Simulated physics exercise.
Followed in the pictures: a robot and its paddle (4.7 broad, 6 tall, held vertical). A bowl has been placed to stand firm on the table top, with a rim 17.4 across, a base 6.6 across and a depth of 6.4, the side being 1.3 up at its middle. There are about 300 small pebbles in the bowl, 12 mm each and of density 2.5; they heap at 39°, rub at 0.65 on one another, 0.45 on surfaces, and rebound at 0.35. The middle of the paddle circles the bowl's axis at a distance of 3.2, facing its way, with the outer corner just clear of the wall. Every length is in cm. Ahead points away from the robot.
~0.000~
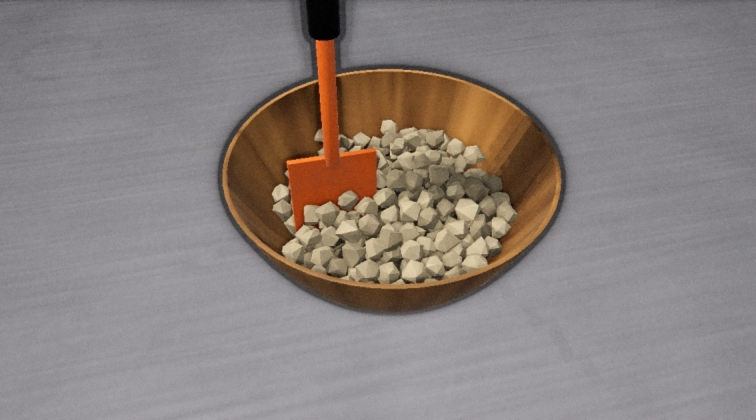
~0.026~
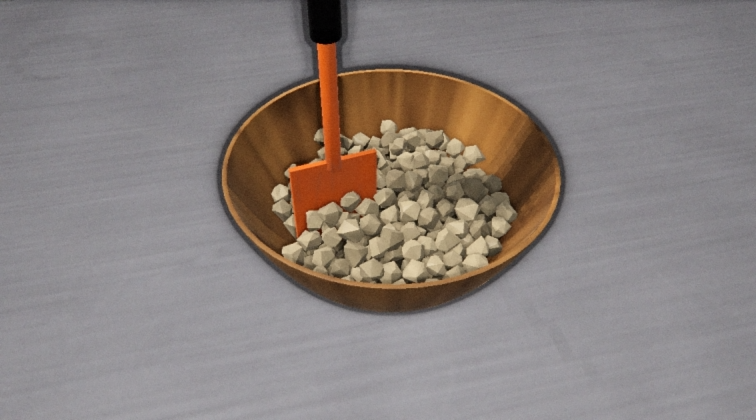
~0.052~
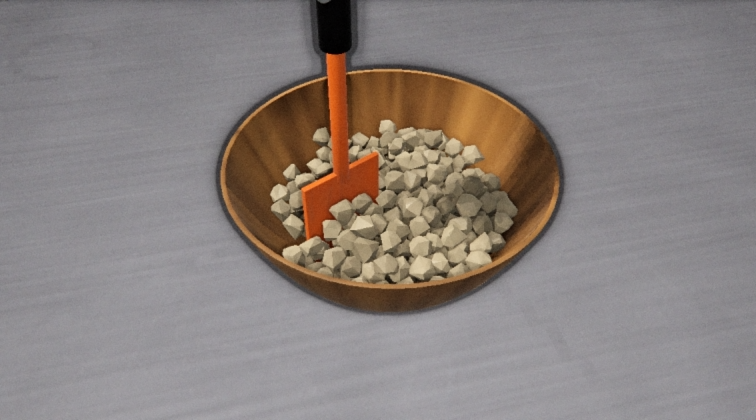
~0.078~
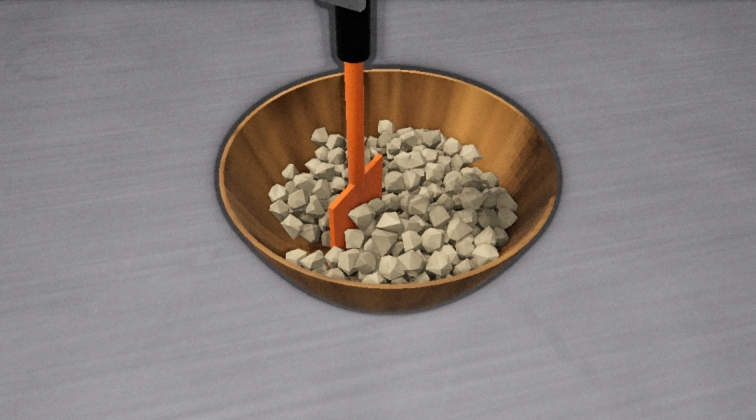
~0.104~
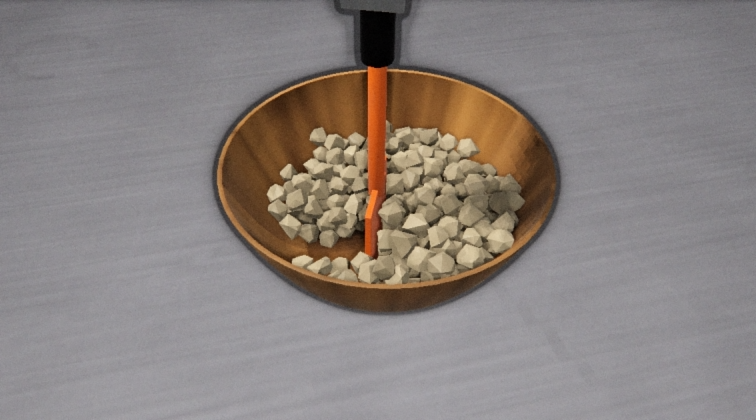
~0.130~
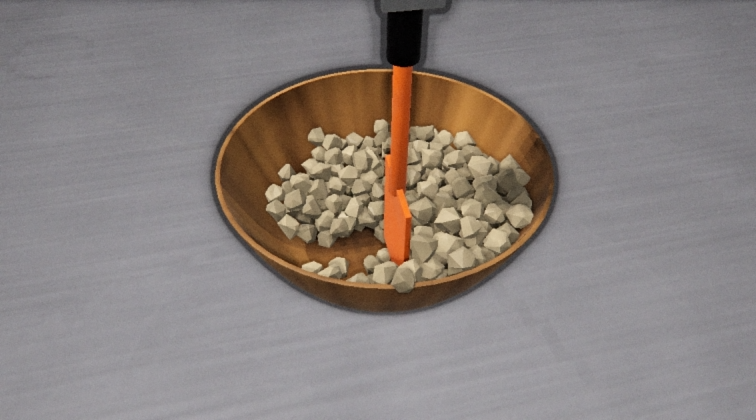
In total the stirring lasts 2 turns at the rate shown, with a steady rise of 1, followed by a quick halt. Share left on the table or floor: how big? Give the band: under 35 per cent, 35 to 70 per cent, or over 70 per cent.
Band: Under 35 per cent.
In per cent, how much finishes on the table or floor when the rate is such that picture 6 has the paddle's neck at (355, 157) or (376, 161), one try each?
Close to 15 and 25 in a hundred.
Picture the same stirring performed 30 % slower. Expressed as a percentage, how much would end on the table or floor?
Estimate: Near 25 in a hundred.
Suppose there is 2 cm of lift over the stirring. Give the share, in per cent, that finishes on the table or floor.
Around 25 %.
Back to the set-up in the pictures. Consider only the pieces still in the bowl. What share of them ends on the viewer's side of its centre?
Close to 60 in a hundred.
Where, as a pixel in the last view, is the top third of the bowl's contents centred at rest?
The centre sits around (352, 234) in the last picture.
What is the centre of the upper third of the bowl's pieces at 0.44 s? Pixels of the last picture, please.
(280, 182), roughly.
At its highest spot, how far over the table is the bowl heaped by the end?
6.0 cm, roughly.
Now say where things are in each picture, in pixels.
The first frame shows the paddle neck at (331, 133), 0° round; upper third of the load around (399, 194), from x 280 to 505, top at y 130; 298 in the bowl.
The second frame shows the paddle neck at (332, 137), 7° round; upper third of the load around (397, 200), from x 280 to 505, top at y 130.
The third frame shows the paddle neck at (340, 147), 25° round; upper third of the load around (398, 204), from x 280 to 505, top at y 130.
The fourth frame shows the paddle neck at (356, 157), 46° round; upper third of the load around (402, 213), from x 280 to 505, top at y 130.
The fifth frame shows the paddle neck at (377, 161), 67° round; upper third of the load around (426, 215), from x 275 to 510, top at y 130.
The sixth frame shows the paddle neck at (399, 161), 87° round; upper third of the load around (449, 208), from x 275 to 520, top at y 130; 297 in the bowl, 1 in flight or on the tool.
After 0.44 s, 334° round, highest piece 9 above the table; 241 in the bowl, 40 on the table or floor, 17 in flight or on the tool.
After 0.75 s, 221° round, highest piece 8 above the table; 220 in the bowl, 75 on the table or floor, 3 in flight or on the tool.
After 1.11 s, 0° round, highest piece 6 above the table; 215 in the bowl, 83 on the table or floor.
After 1.81 s, 0° round, highest piece 6 above the table; 215 in the bowl, 83 on the table or floor.
In the end, 215 in the bowl, 83 on the table or floor. That is 28 % on the table or floor.
